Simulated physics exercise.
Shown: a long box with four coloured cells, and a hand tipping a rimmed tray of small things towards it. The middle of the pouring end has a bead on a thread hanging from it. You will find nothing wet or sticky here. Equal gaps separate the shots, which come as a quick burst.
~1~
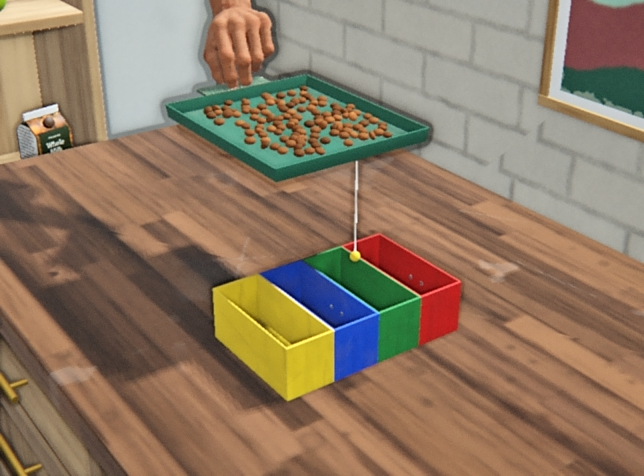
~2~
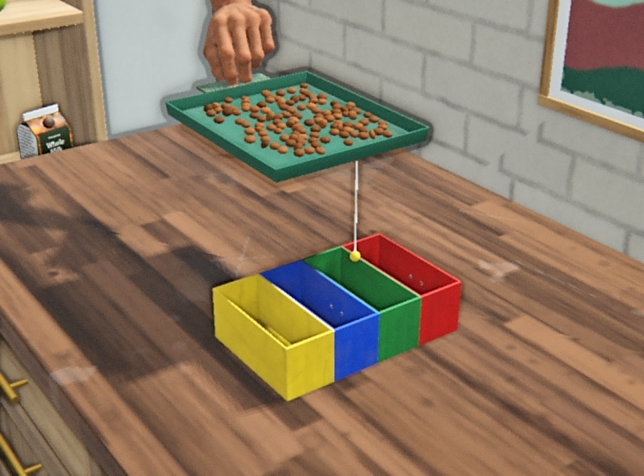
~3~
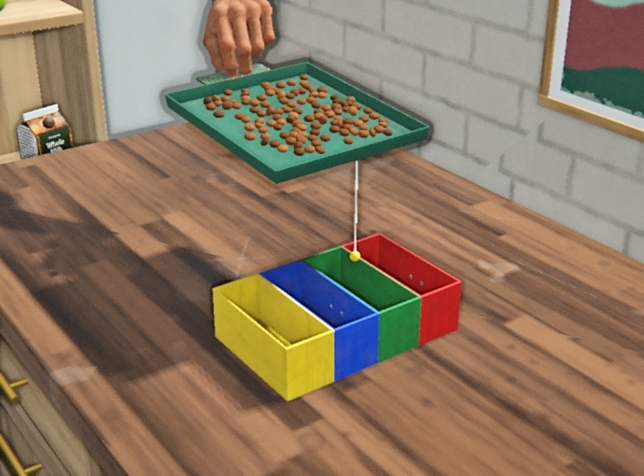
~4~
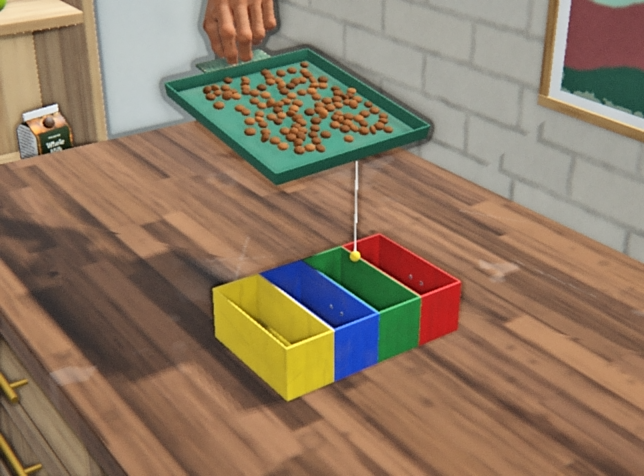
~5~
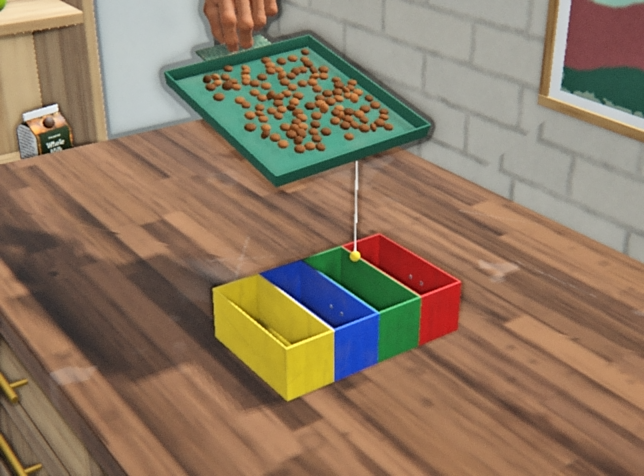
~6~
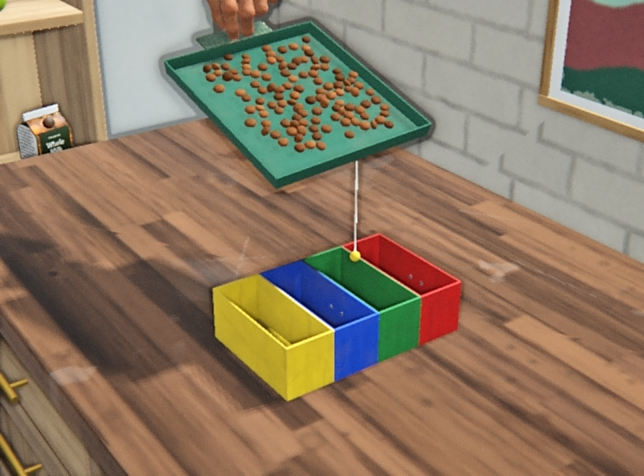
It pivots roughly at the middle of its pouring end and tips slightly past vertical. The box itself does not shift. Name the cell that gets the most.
Blue.
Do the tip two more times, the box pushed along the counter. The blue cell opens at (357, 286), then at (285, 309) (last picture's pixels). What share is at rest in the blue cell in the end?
Trial 1 about 20 %, trial 2 about 40 %.
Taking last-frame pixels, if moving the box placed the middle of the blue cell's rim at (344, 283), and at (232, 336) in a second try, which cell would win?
First try: That yellow cell; second try: That red cell.
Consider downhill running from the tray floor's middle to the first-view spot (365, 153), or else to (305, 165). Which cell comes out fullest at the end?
So the first one goes to that red cell and the second to blue.
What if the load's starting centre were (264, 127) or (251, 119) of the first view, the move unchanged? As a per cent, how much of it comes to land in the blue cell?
It would be roughly 50 per cent for the first and roughly 50 per cent for the second.
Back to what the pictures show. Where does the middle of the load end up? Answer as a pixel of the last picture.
Close to (326, 341) in the last view.
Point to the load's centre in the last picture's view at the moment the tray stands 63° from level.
The load is centred around (326, 144).
Soon after the last picture, tray tipped steeply; nearly all on the tray; a stray few falling or outside the box.
A little later, tray tipped past a quarter turn; about a third on the tray; about a quarter in the blue cell; a small part in the yellow cell; a small part in the green cell; a small part falling or outside the box.
Later still, tray tipped past a quarter turn; about half in the blue cell; about a quarter in the yellow cell; about a quarter in the green cell; a small part in the red cell; a stray few falling or outside the box.
At rest, tray tipped past a quarter turn; about half in the blue cell; about a quarter in the yellow cell; about a quarter in the green cell; a small part in the red cell; a stray few outside the box.
